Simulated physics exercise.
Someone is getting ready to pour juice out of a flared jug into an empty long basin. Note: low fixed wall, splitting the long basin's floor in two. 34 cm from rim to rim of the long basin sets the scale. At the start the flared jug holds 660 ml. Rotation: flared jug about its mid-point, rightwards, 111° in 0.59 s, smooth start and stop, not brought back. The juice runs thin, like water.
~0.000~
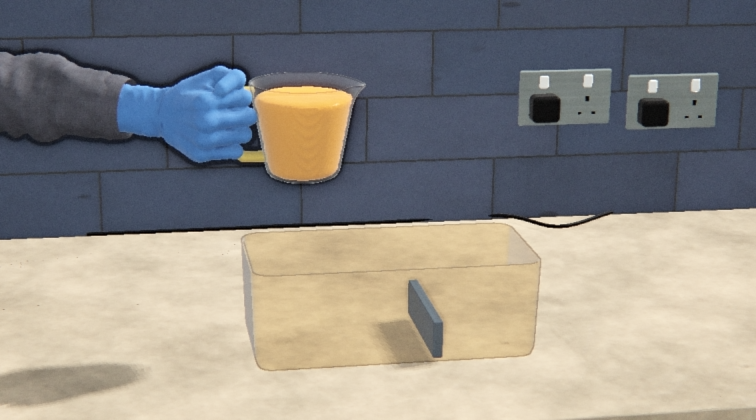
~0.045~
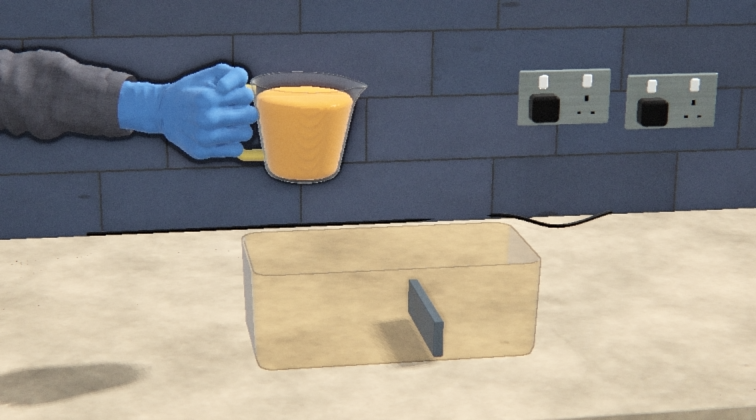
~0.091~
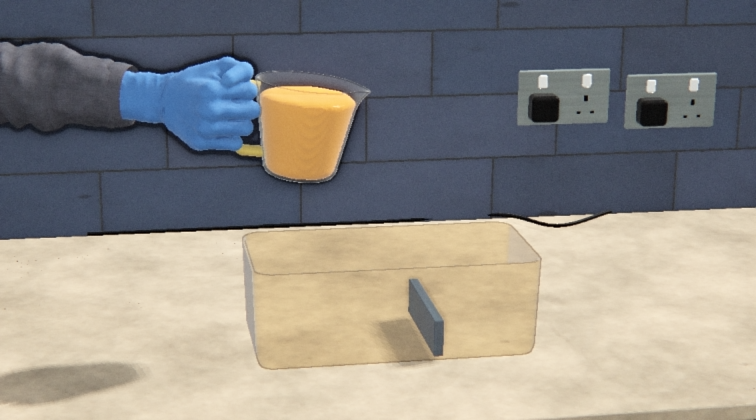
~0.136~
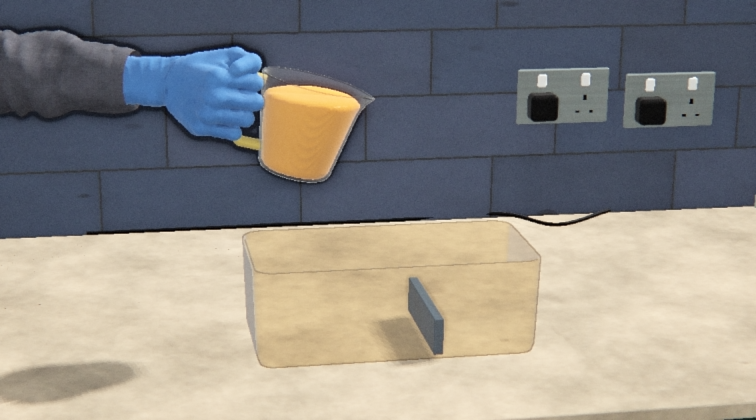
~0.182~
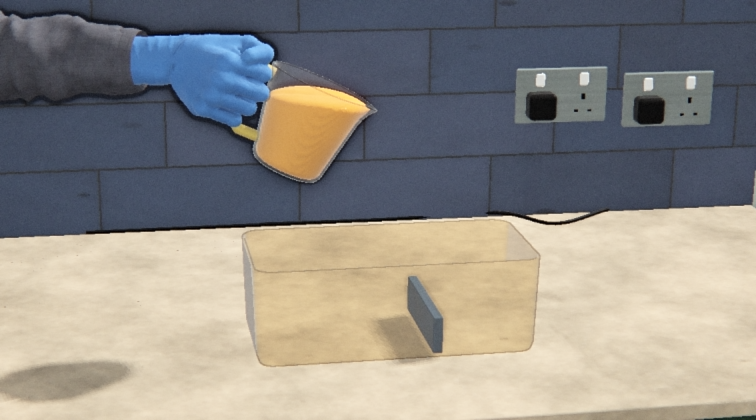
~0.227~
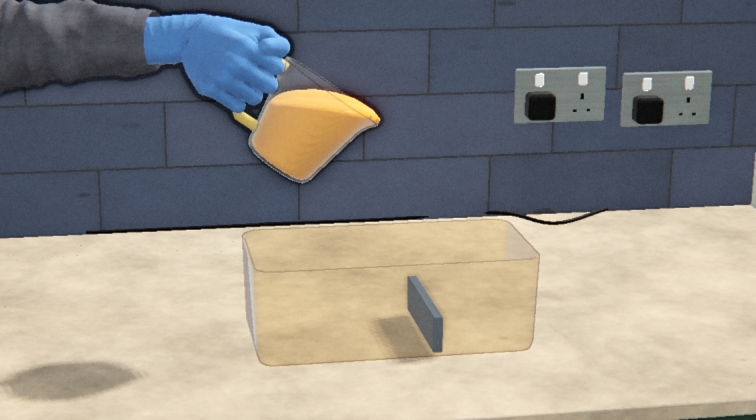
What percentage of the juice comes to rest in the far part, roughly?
22 %.
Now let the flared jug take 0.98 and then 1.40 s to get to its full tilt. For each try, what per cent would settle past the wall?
Try 1: Approx. 35 %; try 2: Approx. 45 %.
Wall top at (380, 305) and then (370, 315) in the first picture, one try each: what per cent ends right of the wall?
80 per cent first, 90 per cent second.
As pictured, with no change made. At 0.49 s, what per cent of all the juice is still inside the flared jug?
Around 36 in a hundred.
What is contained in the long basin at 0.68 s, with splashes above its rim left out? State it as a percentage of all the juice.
Looks like about 88 % of the whole amount.
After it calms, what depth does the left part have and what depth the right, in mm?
Some 14 mm on the left and 8 mm on the right.
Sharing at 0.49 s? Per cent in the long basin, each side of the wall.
Roughly 18 sits left and 14 sits right.
By 0.49 s the tilt is 103° and 35 per cent is still to pour, 18 is left of the wall and 15 right of it.
By 0.68 s the tilt is 111° and 3 per cent is still to pour, 71 is left of the wall and 18 right of it.
By 0.87 s the tilt is 111° and 0 per cent is still to pour, 73 is left of the wall and 21 right of it.
By 1.09 s the tilt is 111° and 0 per cent is still to pour, 74 is left of the wall and 22 right of it.
At rest 74 per cent lies left of the wall, 22 right of it and 4 outside.
